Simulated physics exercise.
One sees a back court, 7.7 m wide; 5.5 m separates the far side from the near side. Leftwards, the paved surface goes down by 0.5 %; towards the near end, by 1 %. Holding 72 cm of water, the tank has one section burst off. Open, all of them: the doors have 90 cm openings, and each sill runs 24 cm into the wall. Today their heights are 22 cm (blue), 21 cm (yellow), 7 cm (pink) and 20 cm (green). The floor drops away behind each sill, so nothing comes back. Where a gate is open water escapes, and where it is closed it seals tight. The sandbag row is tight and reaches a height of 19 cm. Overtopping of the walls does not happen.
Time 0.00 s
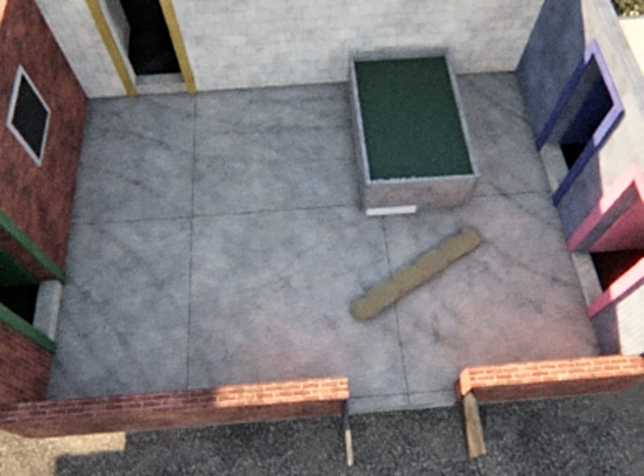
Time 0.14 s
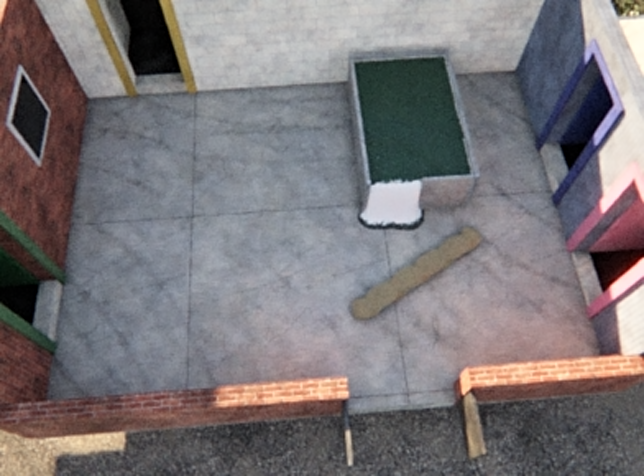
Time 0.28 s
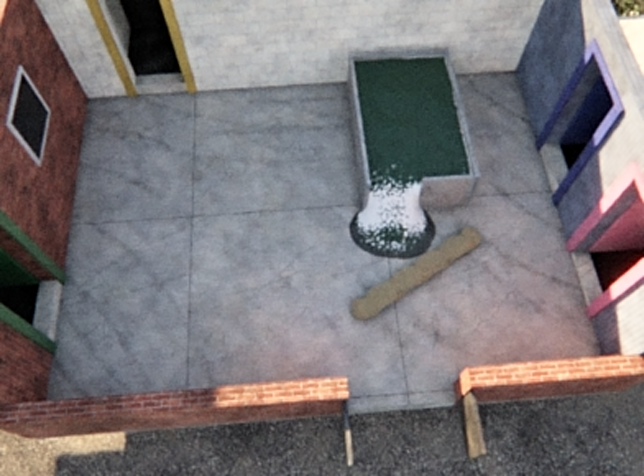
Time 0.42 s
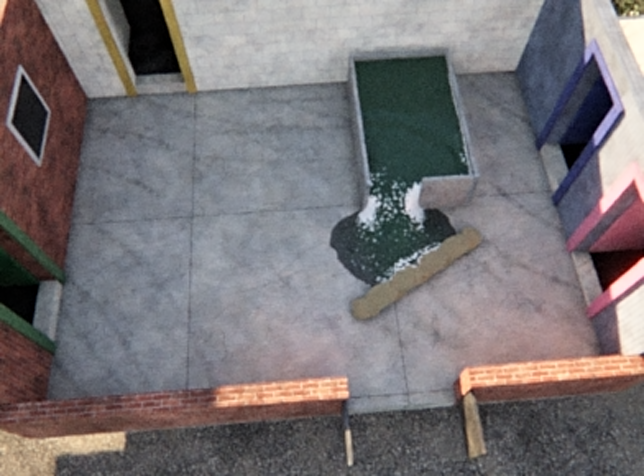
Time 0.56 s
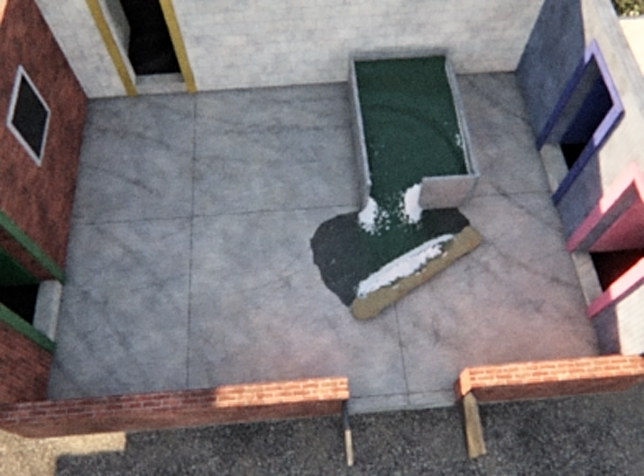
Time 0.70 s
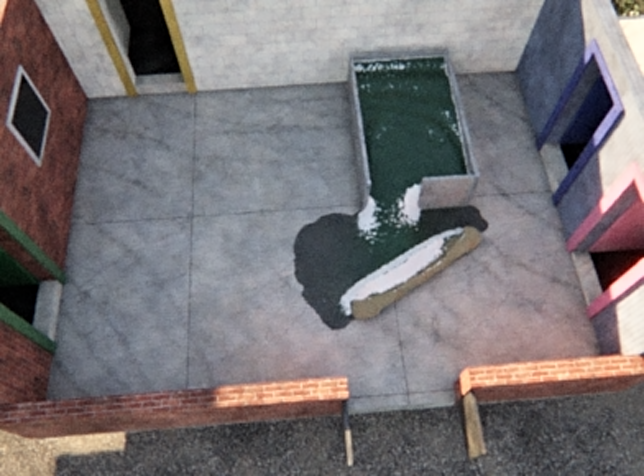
At first, dark green water sits still in a raised tank in a walled courtyard with coloured doorways. Then it pours, foaming white, through a gap in the tank's near side and spreads over the grey paving. It meets a tan, slanted barrier, foams along it, and widens leftward and around its ends.
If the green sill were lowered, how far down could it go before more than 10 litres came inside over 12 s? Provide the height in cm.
Down to about 16 cm.
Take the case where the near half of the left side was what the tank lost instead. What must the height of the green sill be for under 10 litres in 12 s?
You'd want it roughly 20 centimetres tall.
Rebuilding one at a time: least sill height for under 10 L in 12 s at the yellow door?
At yellow, about 9.0 cm.
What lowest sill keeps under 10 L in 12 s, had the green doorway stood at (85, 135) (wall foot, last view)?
Close to 10.0 cm at the least.
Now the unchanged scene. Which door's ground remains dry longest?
The yellow one comes last.
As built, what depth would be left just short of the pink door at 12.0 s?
Some 2.0 centimetres.
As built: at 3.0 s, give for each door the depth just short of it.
Lab note, cm: Blue 4; yellow 0; pink 5; green 13.
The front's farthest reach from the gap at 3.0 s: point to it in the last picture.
Around pixel (45, 415).
After 1.4 s water covers 25 % of the floor, deepest (46 cm) near (411, 265); it has not reached the green door.
After 3.0 s water covers 45 % of the floor, deepest (36 cm) near (62, 387); 13 cm at the green door, 0 litres in over its 20 cm sill.
After 12.0 s water covers 95 % of the floor, deepest (12 cm) near (411, 265); 9 cm at the green door, 1 litre in over its 20 cm sill.
At the green door as built, the water arrived by 2.8 s and peaked near 18 cm at 4.0 s.
With a sill of 13.5 cm, 32 litres would have come in within the 12 s; with 18.5 cm, 2 litres. So under 10 litres takes about 16 cm.
